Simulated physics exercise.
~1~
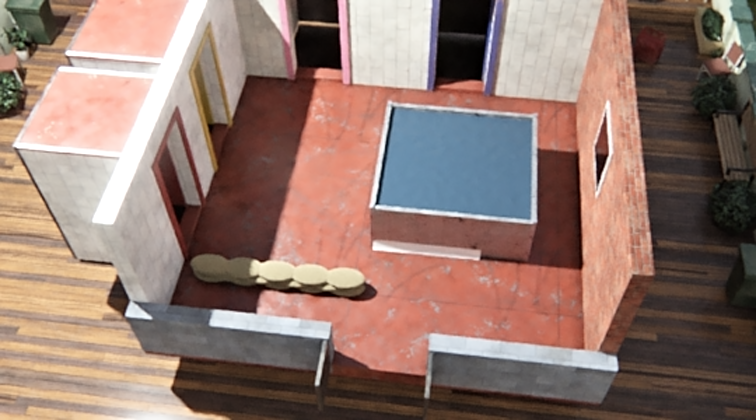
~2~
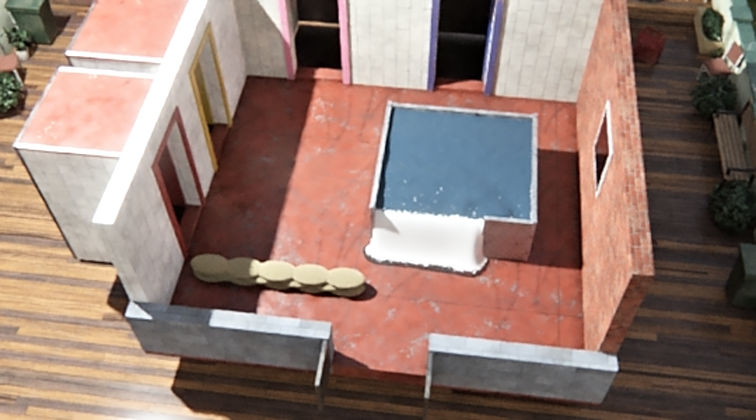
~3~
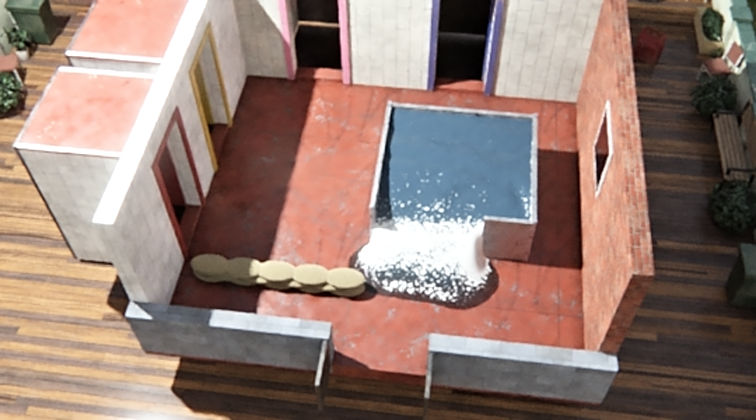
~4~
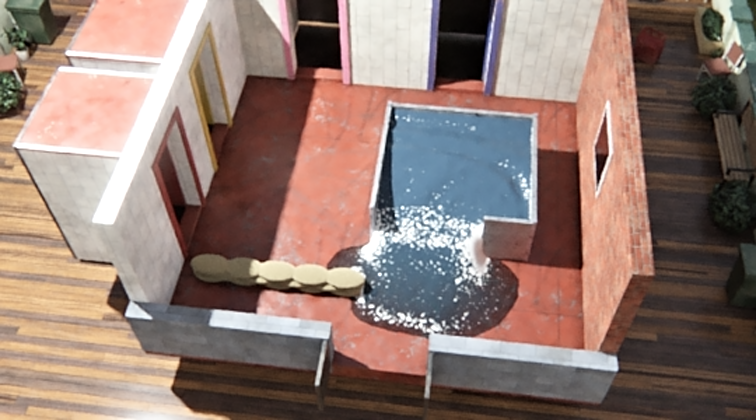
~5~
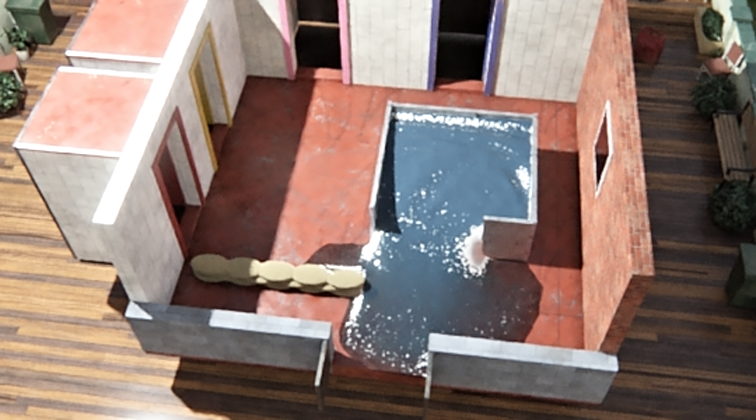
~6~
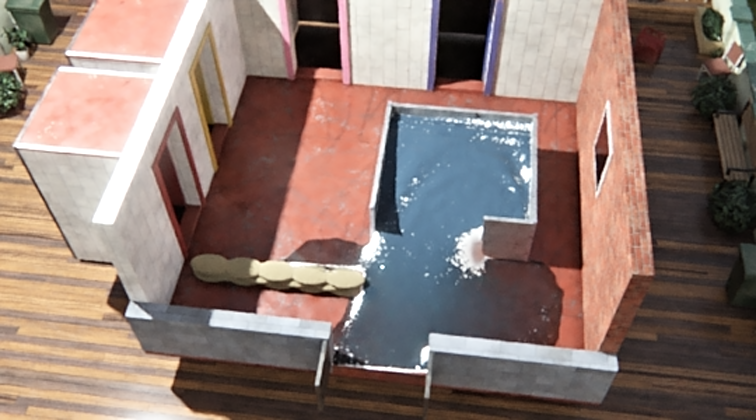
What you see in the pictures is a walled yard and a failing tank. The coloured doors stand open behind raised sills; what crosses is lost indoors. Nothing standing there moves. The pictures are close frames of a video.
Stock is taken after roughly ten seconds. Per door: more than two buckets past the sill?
Blue door at or under, red door over, yellow door at or under, pink door at or under.
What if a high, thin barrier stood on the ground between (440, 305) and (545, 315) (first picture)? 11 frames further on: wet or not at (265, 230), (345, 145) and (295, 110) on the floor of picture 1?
Taking the points in turn, they are inundated, high and dry and high and dry.
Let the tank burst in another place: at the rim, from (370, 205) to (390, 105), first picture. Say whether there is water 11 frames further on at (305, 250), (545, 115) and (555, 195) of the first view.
Submerged, unwetted, unwetted.
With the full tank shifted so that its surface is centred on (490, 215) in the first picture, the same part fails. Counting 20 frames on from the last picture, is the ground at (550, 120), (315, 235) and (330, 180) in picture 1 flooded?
Spot one is touched, spot two is not touched, spot three is not touched.
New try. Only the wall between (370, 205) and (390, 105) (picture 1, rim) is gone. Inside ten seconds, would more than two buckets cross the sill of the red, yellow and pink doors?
Result: Red door tops it, yellow door tops it, pink door tops it.
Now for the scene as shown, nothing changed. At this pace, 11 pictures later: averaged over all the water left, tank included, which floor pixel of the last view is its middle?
Around pixel (437, 244).
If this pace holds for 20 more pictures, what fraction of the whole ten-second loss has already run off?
Roughly 65 %.
A moment on, water covers 30 % of the floor; the blue door not reached, the red door wet at the sill, nothing in, the yellow door not reached, the pink door not reached.
Next, water covers 45 % of the floor; the blue door not reached, the red door over two buckets in, the yellow door not reached, the pink door not reached.
Then, water covers 55 % of the floor; the blue door not reached, the red door over two buckets in, the yellow door wet at the sill, nothing in, the pink door not reached.
Later, water covers 85 % of the floor; the blue door wet at the sill, nothing in, the red door far over two buckets in, the yellow door wet at the sill, nothing in, the pink door wet at the sill, nothing in.
In the end, water covers 95 % of the floor; the blue door wet at the sill, nothing in, the red door far over two buckets in, the yellow door under two buckets in, the pink door under two buckets in.
